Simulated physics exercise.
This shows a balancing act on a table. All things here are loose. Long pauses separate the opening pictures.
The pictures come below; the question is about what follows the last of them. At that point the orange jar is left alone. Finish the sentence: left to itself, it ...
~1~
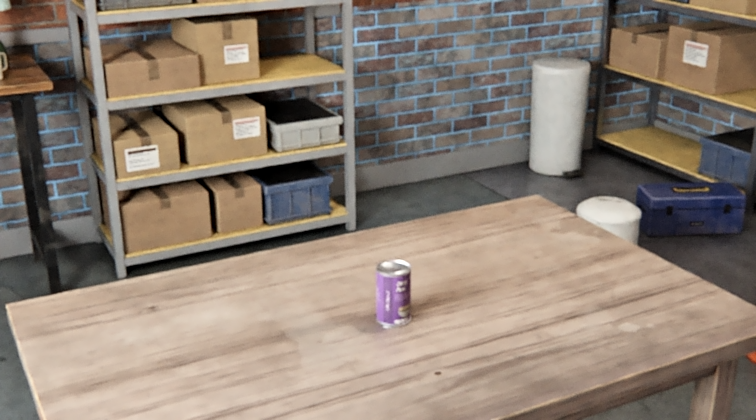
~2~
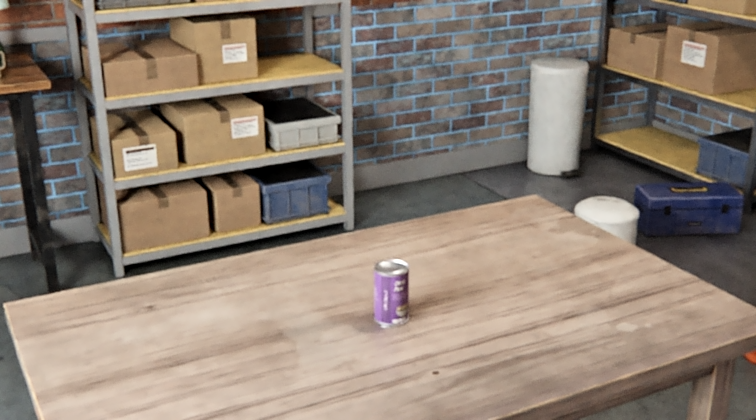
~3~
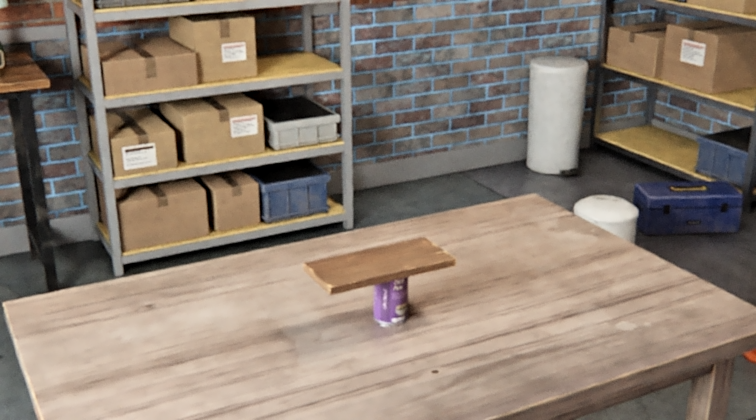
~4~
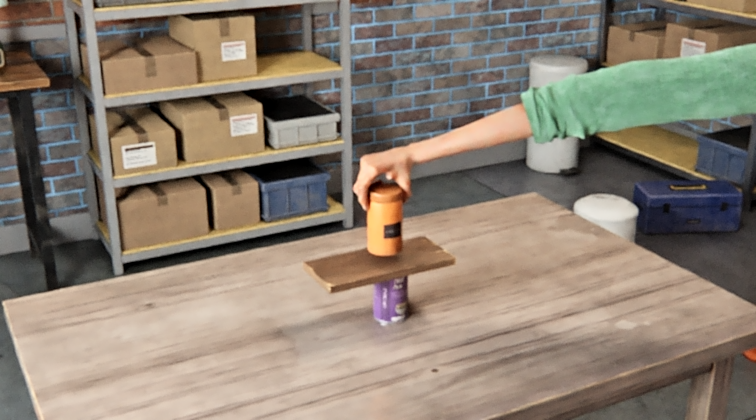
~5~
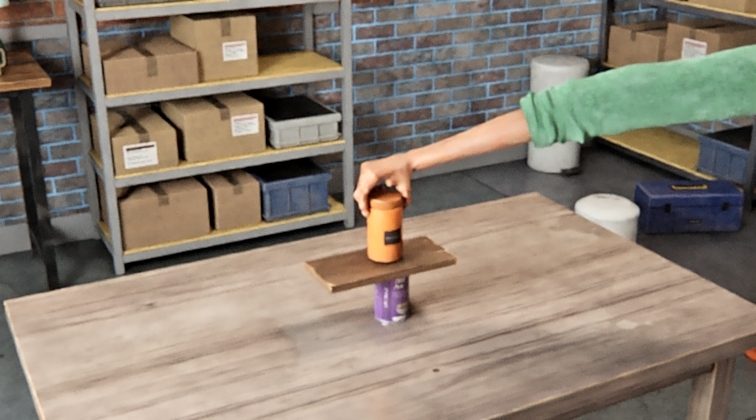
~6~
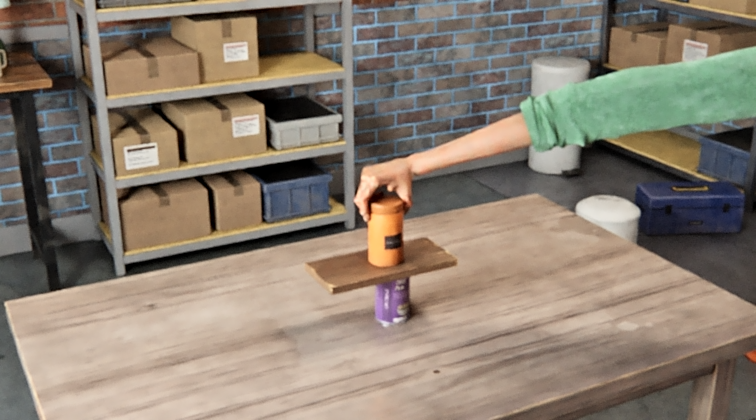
... stays in place.
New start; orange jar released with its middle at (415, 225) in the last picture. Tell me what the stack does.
What happens next is that it remains standing.
Then, 0.60 s after the last picture, nothing has stirred.
Then, 1.40 s after the last picture, orange jar resting near (386, 230).
At rest, all 3 in place. Seen from the same camera at the end, orange jar near (386, 231). The stack keeps its balance.
